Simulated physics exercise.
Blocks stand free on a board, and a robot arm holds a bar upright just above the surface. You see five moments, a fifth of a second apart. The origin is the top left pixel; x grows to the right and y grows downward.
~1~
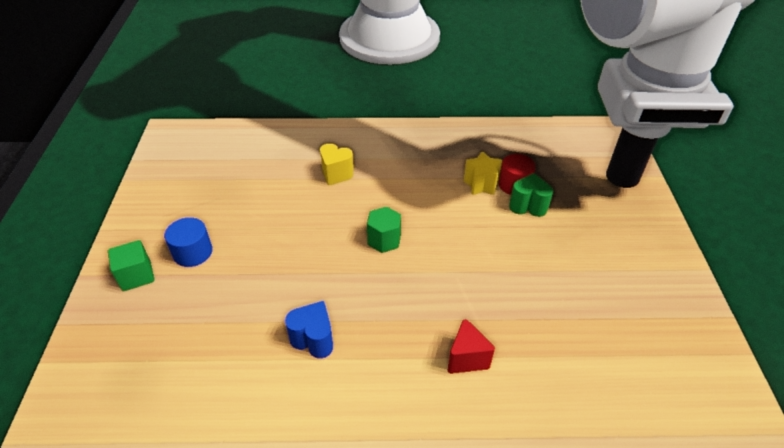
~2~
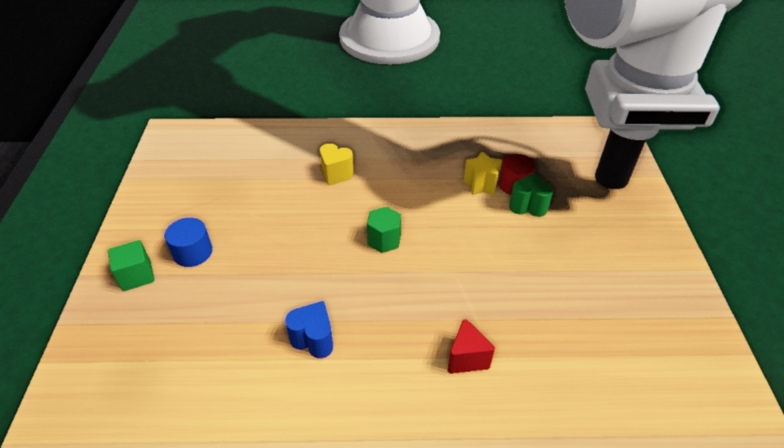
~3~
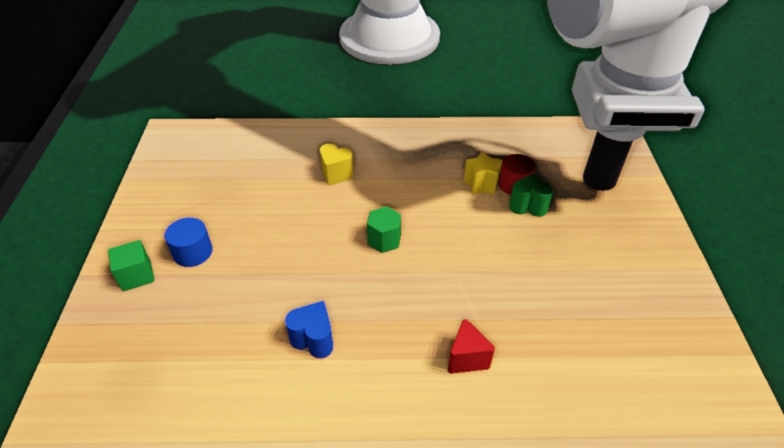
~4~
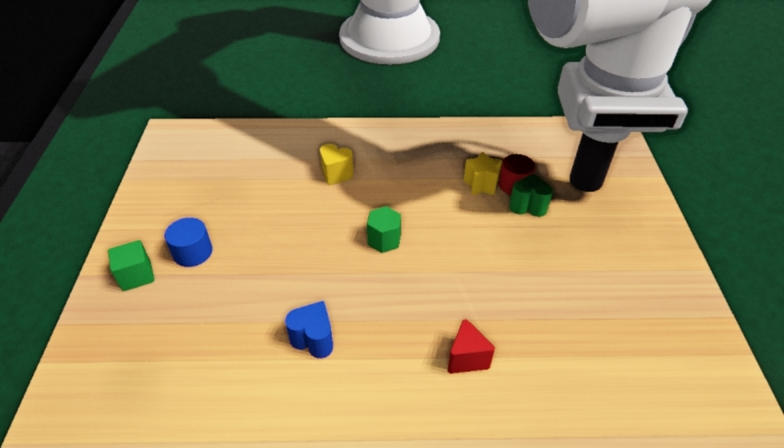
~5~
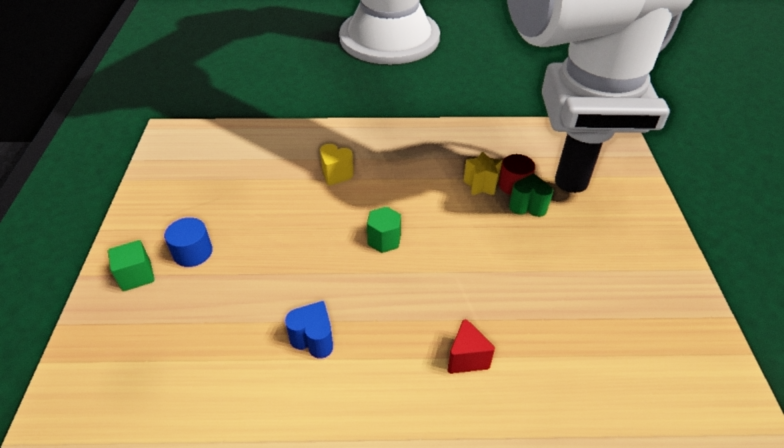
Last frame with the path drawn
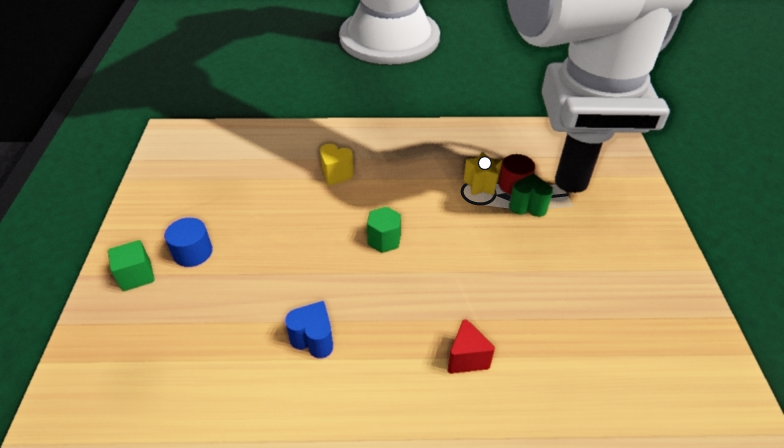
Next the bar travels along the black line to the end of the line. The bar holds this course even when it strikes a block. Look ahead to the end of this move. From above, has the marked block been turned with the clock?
I expect not.
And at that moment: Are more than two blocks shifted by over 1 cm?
Yes, I think so.
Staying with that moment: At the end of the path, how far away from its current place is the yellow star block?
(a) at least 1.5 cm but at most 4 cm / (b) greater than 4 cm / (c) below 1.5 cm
I'll go with a - at least 1.5 cm but at most 4 cm.
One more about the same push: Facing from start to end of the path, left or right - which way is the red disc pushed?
My answer: Right.
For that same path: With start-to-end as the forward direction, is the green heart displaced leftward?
My answer is yes.
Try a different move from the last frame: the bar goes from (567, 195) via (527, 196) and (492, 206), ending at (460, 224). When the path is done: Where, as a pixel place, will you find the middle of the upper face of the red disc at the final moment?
It sits at (496, 157).
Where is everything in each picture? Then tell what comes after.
In the first picture, bar tip at (622, 177); block tops, yellow star block at (485, 163); red disc at (519, 163); green heart at (534, 185).
In the second picture, bar at (611, 179); blocks unchanged.
In the third picture, bar at (599, 180); blocks unchanged.
In the fourth picture, bar at (586, 181); blocks unchanged.
In the fifth picture, bar at (571, 182); yellow star block at (485, 163); red disc at (519, 163); green heart at (534, 185).
Path on the board, from (567, 195) by way of (524, 198) to (479, 192); the dot is on the yellow star block.
On the path given first. One third of the way, bar at (542, 185); red disc at (514, 162); green heart at (521, 188).
Two thirds of the way, bar at (511, 184); yellow star block at (467, 160), turned 30° anticlockwise; red disc at (495, 155); green heart at (498, 193), turned 25° anticlockwise.
At the end, bar at (481, 180); yellow star block at (459, 157), turned 45° anticlockwise; red disc at (488, 150); green heart at (494, 195), turned 40° anticlockwise.
